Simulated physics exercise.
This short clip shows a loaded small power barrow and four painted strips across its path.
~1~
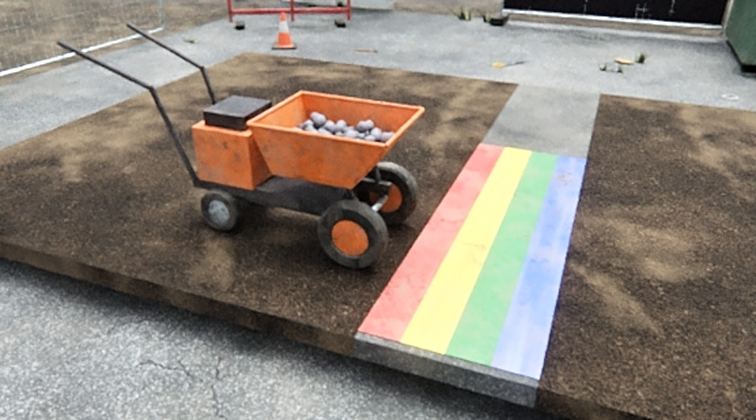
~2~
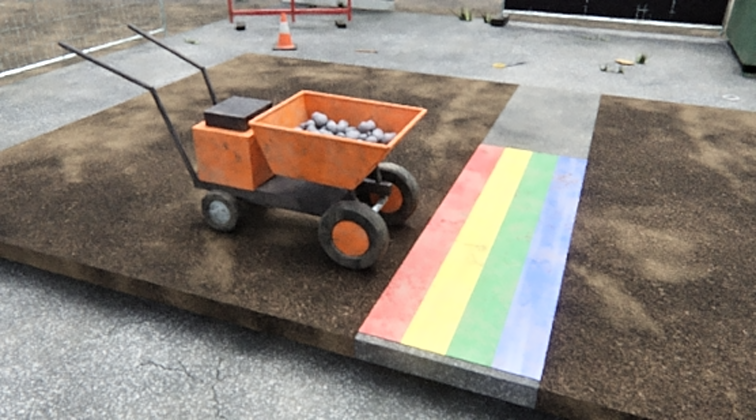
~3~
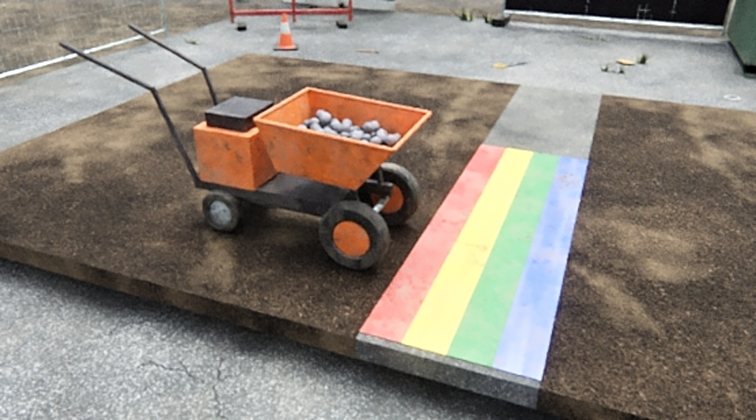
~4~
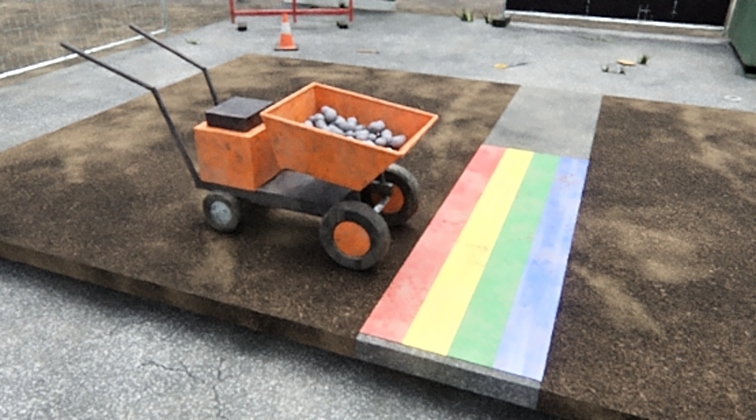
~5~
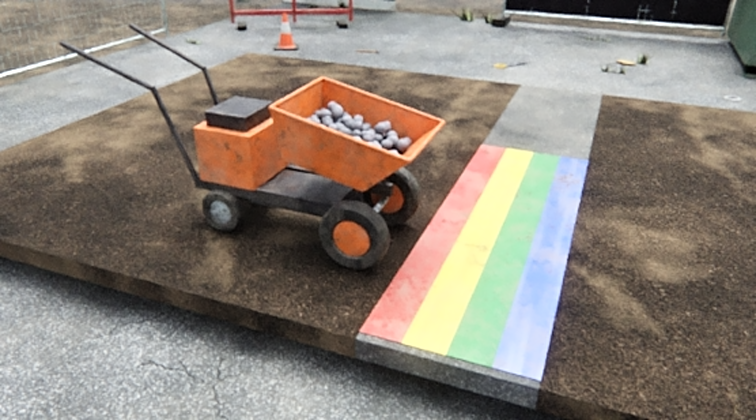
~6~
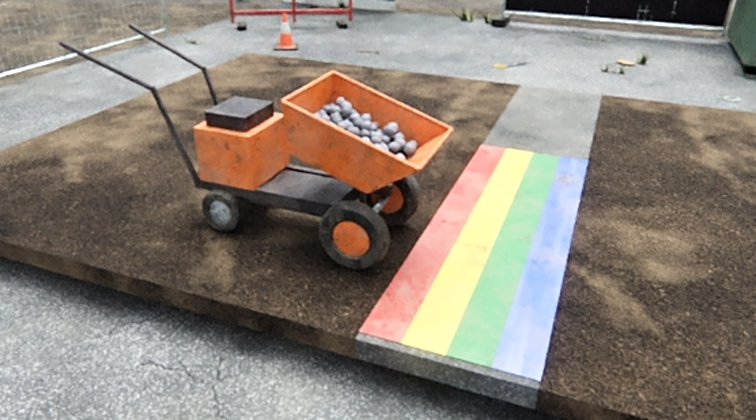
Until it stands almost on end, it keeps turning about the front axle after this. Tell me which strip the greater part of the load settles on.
The greater part settles on the green strip.
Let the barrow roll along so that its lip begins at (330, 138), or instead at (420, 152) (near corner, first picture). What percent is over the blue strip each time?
0 % and 40 %.
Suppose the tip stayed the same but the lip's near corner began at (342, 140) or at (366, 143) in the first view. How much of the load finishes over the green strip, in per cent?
You'd see around 10 per cent the first time and around 30 per cent the second.
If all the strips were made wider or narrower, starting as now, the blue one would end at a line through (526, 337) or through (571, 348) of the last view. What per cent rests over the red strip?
I'd say about 0 % for the first and about 0 % for the second.
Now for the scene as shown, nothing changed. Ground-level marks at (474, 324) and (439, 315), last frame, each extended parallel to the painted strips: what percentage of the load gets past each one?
Roughly 50 per cent, then roughly 70 per cent.
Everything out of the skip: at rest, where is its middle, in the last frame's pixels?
I'd put the middle somewhere around (505, 268).
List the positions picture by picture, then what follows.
Lip of the skip at (385, 147), level; top of the load at (322, 135), round cobbles; red strip at (400, 300); yellow strip at (440, 310); green strip at (482, 320); blue strip at (526, 331), in the first frame.
Lip of the skip at (388, 148), level; top of the load at (323, 135), in the second frame.
Lip of the skip at (393, 151), tipped barely; top of the load at (320, 134), in the third frame.
Lip of the skip at (401, 155), tipped a little; top of the load at (322, 129), in the fourth frame.
Lip of the skip at (409, 161), tipped a little; top of the load at (328, 125), in the fifth frame.
Lip of the skip at (418, 170), tipped clearly; top of the load at (325, 124); red strip at (401, 301); yellow strip at (441, 311); green strip at (483, 322); blue strip at (527, 333), in the sixth frame.
Soon, skip tipped steeply; all in the skip.
A while on, skip tipped right over; most in the skip; a stray few over the yellow strip; about a quarter over the green strip; a stray few over the blue strip.
Towards the end, skip tipped right over; about a third in the skip; a small part over the yellow strip; about a third over the green strip; a small part over the blue strip; a small part off the paint.
Finally, skip tipped right over; about a third in the skip; none over the red strip; a small part over the yellow strip; about a third over the green strip; a small part over the blue strip; a small part off the paint.
